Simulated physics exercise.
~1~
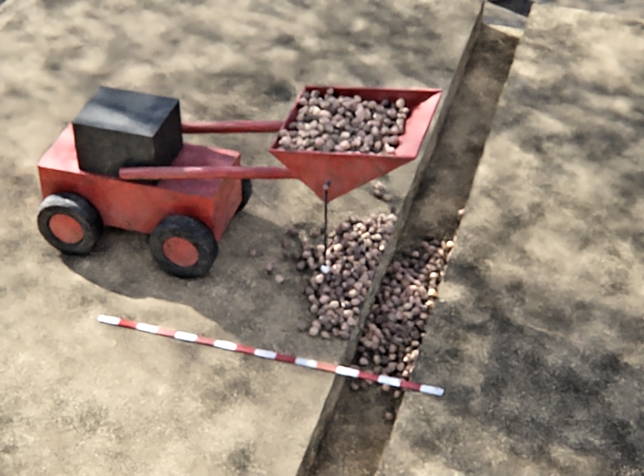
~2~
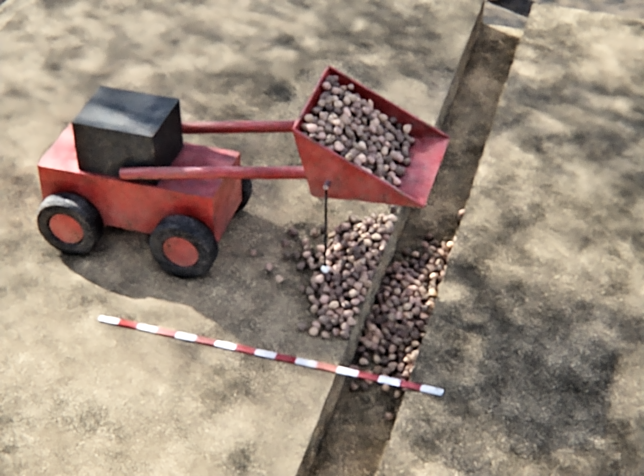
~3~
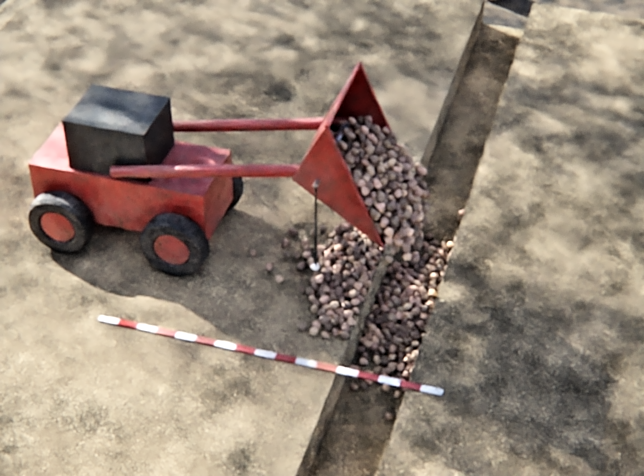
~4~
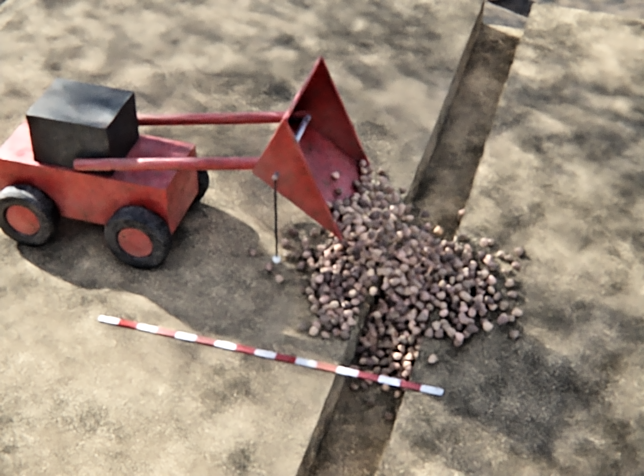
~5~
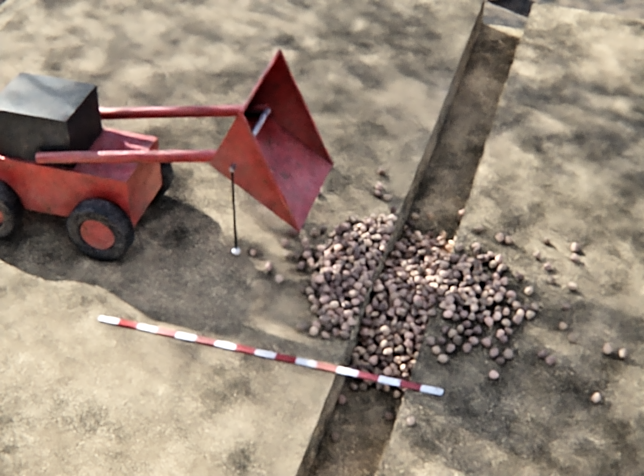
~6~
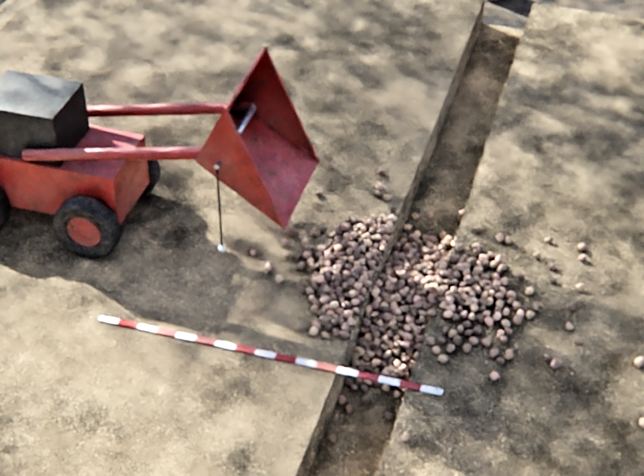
A red loader tips its raised bucket of round stones over a narrow trench where a loose heap already lies, then backs away to the left as they pour out. The stones fill that stretch of trench and spread beyond it, a few scattering right, and the bucket ends empty, still tilted.
